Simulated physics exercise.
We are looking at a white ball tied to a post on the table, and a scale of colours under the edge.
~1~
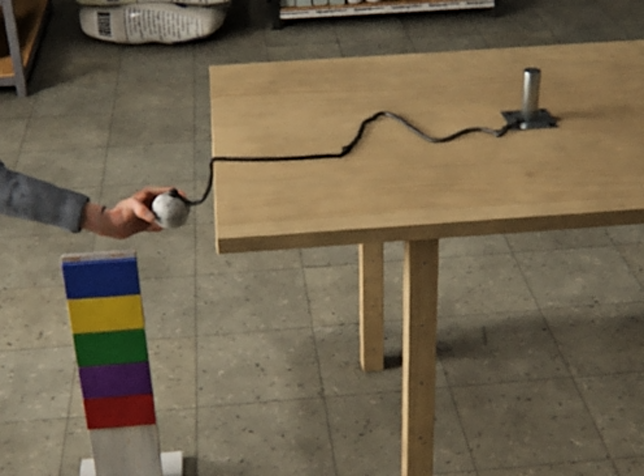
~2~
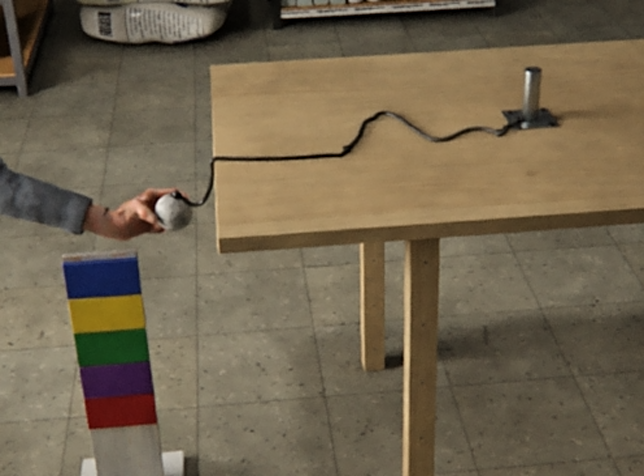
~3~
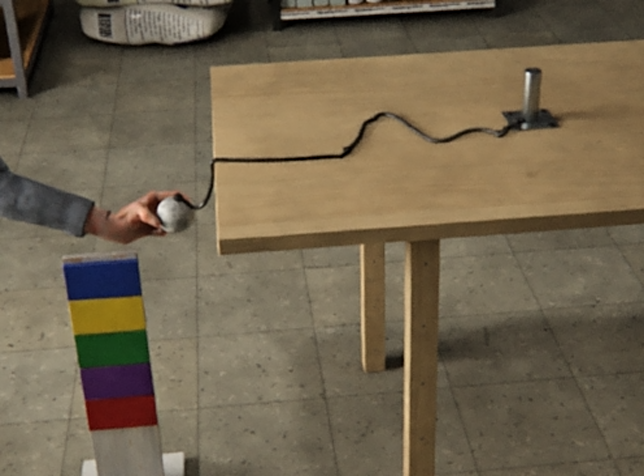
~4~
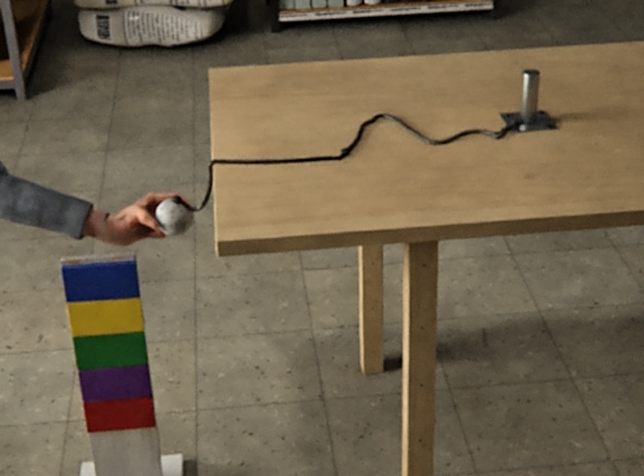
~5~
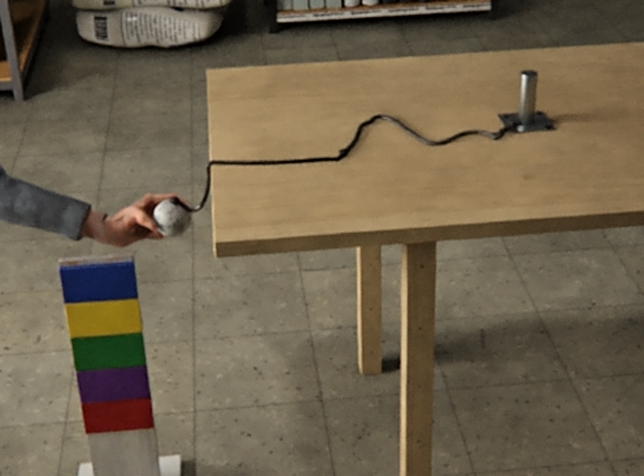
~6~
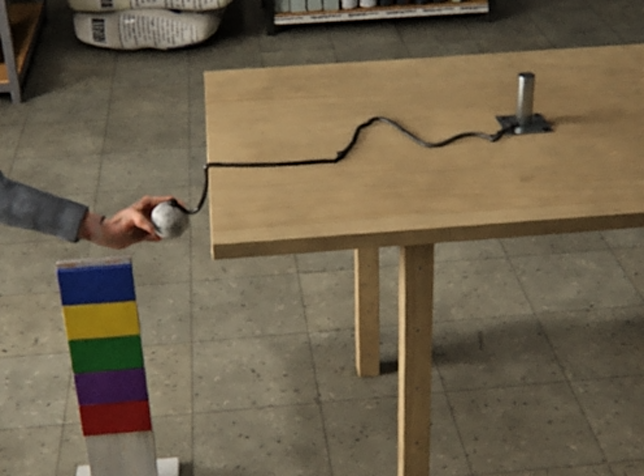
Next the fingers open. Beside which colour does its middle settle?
At purple.
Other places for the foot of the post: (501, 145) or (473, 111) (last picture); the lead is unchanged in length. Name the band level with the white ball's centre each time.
It would be red; red.
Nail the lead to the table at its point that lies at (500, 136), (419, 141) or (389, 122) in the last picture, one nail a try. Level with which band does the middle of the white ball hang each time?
One after the other, purple; green; yellow.
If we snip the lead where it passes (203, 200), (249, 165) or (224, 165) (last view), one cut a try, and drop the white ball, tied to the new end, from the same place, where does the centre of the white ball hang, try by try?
Near (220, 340), (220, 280) and (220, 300).
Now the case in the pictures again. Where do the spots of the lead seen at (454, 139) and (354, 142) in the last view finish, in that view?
About (409, 135), and the other about (227, 154).
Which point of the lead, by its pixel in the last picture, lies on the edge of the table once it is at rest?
Near (346, 150).
Soon after, ball near (198, 355); level with green.
Then, ball near (247, 362); level with purple.
Further on, ball near (213, 376); level with purple.
At rest, ball near (227, 374); level with purple. Its centre hangs level with the purple band.
